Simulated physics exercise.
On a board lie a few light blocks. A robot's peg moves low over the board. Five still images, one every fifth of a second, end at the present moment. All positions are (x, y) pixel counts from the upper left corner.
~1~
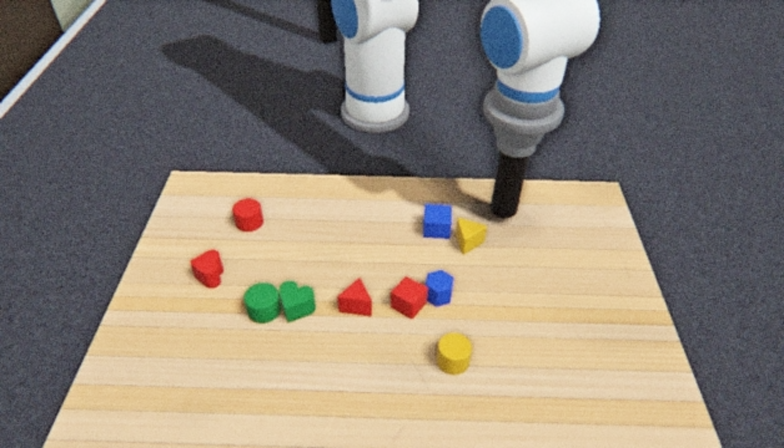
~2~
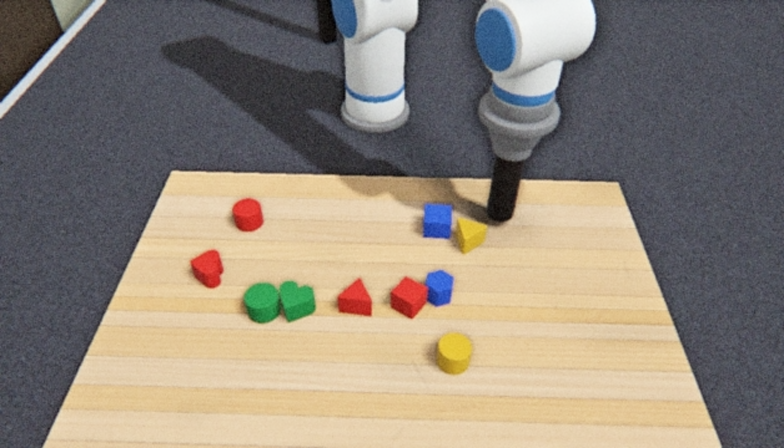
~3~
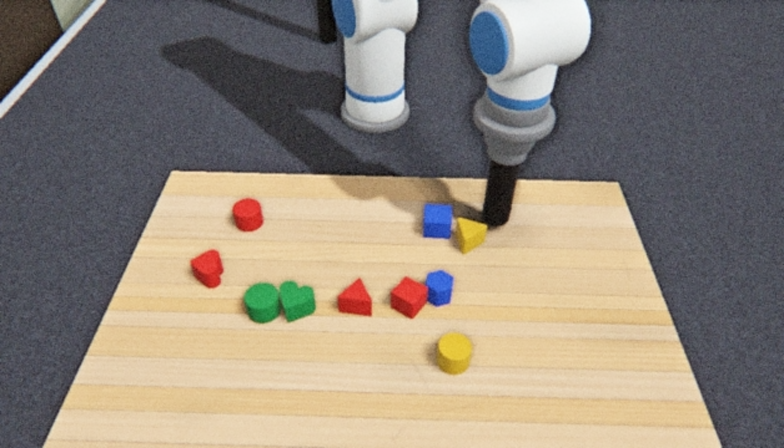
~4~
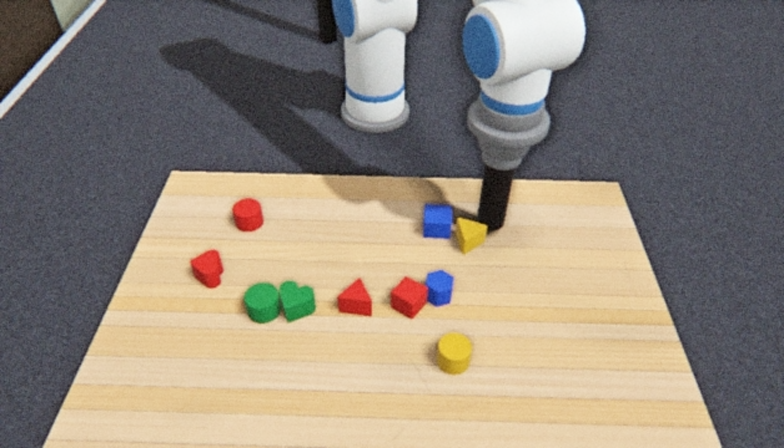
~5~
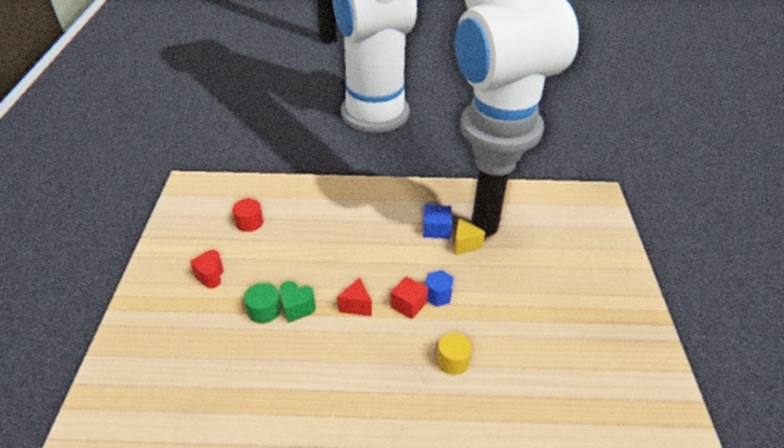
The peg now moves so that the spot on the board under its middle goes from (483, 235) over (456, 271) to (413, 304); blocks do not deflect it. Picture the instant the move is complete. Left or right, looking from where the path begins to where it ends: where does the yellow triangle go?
Shifted right.
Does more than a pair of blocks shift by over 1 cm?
Going by the path, yes.
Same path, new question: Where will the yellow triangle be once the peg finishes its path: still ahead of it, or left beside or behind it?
Fallen away.
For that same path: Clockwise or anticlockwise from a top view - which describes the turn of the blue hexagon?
From above, the turn goes anticlockwise.
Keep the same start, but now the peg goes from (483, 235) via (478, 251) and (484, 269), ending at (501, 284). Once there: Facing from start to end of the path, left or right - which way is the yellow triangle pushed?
Taking start-to-end as forward, the block's sideways shift goes to the right.
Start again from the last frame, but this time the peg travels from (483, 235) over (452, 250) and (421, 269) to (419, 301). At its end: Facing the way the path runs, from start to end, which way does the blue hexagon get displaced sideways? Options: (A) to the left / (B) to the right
Answer: A.
The first path, step by step. One third of the way, peg (468, 252); yellow triangle (444, 243), turned 55° clockwise.
Two thirds of the way, peg (444, 276); red square piece (407, 293), turned 25° clockwise; blue hexagon (436, 288), turned 15° anticlockwise; yellow triangle (434, 245), turned 85° clockwise.
At the end, peg (414, 297); red square piece (390, 304), turned 30° clockwise; blue square piece unmoved; blue hexagon (431, 309), turned 70° anticlockwise; yellow triangle (434, 245), turned 85° clockwise.
